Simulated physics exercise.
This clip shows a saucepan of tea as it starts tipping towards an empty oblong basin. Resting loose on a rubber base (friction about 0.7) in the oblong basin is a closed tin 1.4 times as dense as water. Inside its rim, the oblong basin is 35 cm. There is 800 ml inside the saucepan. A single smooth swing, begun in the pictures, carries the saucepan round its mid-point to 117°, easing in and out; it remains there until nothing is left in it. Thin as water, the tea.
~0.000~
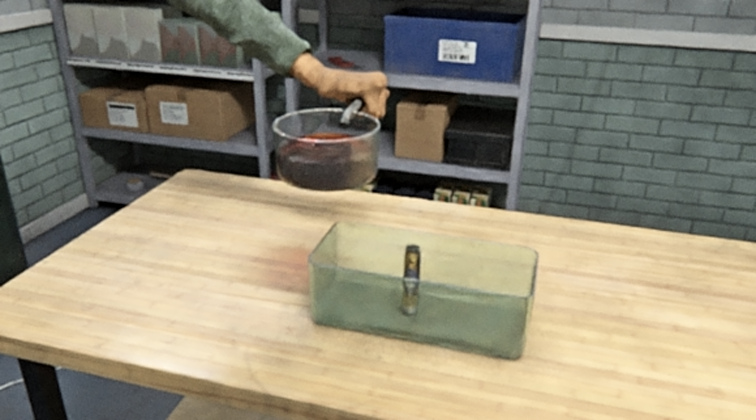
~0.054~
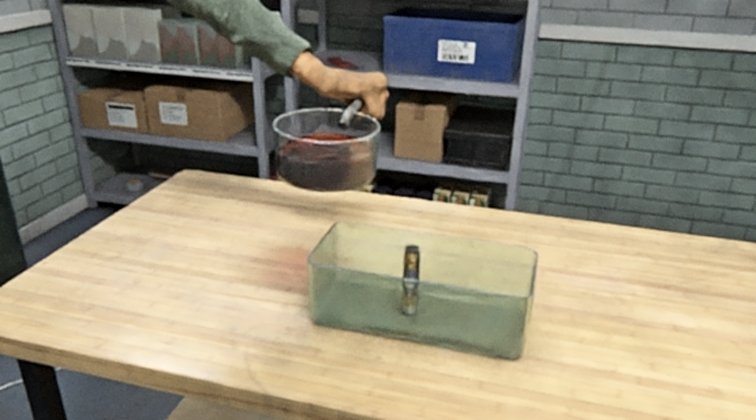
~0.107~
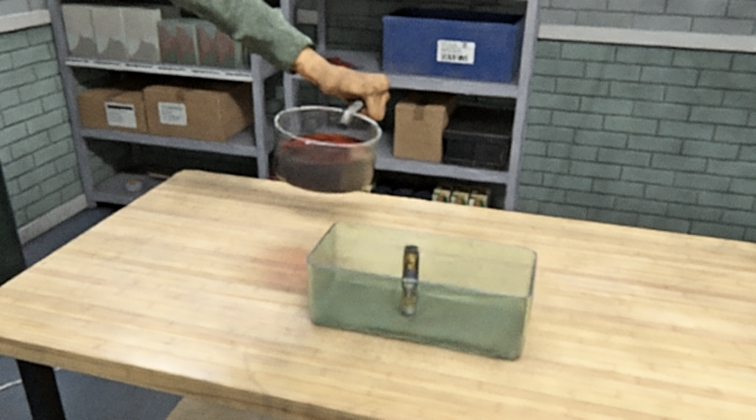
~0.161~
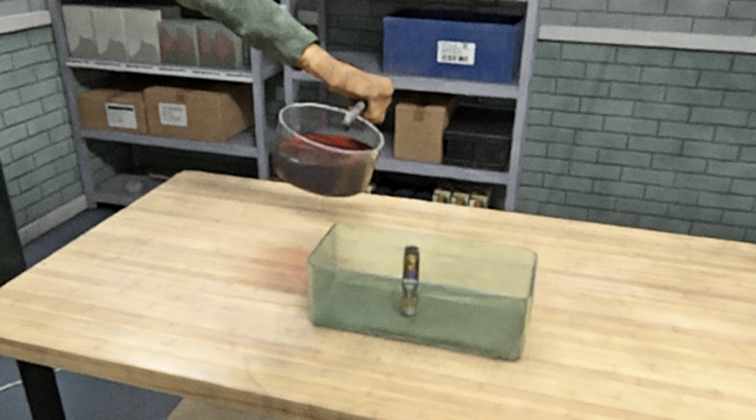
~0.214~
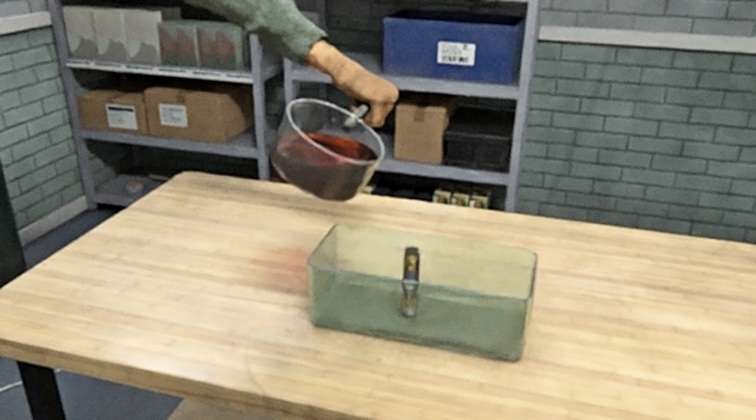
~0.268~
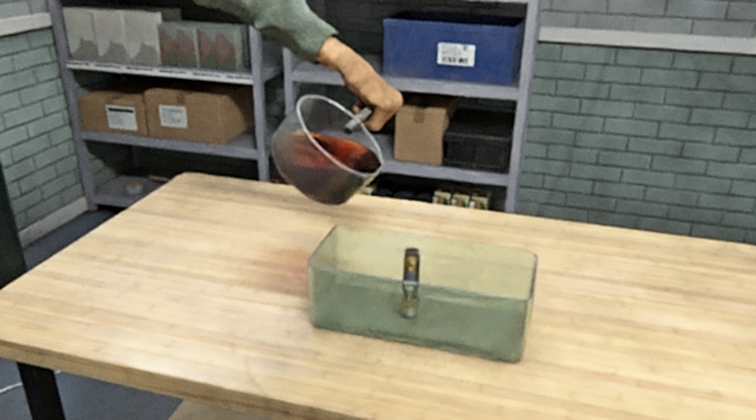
A clear saucepan of dark reddish tea, held by a hand in a green sleeve above a wooden table, tilts gradually to the right, its rim lowering on the side nearer a greenish oblong basin that stays still below.
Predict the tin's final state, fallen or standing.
I predict it is fallen.
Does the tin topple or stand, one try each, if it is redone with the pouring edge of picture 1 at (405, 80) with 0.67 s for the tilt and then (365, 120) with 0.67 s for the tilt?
Run one: It does not tip. Run two: It tumbles.
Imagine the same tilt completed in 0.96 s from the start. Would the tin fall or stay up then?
Then it holds its balance.
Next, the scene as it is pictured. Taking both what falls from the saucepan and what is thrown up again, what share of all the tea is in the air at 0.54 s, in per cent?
Share: Roughly 46 per cent.
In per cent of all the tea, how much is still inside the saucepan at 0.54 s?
Close to 20 in a hundred.
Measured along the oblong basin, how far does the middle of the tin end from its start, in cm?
In the end the tin's centre has shifted about 8.5 centimetres.
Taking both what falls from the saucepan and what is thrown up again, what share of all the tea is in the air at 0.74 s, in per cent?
Around 10 per cent of the liquid is in flight.
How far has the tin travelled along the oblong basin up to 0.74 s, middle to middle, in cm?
Measured centre to centre, about 2 cm.
By 0.54 s the tilt is 106° and 21 per cent is still to pour; the tin stands where it began.
By 0.74 s the tilt is 117° and 3 per cent is still to pour; the tin leans 8°.
By 0.94 s the tilt is 117° and 0 per cent is still to pour; the tin leans 38°.
By 1.17 s the tilt is 117° and 0 per cent is still to pour; the tin lies on its side.
At rest the tin lies on its side.
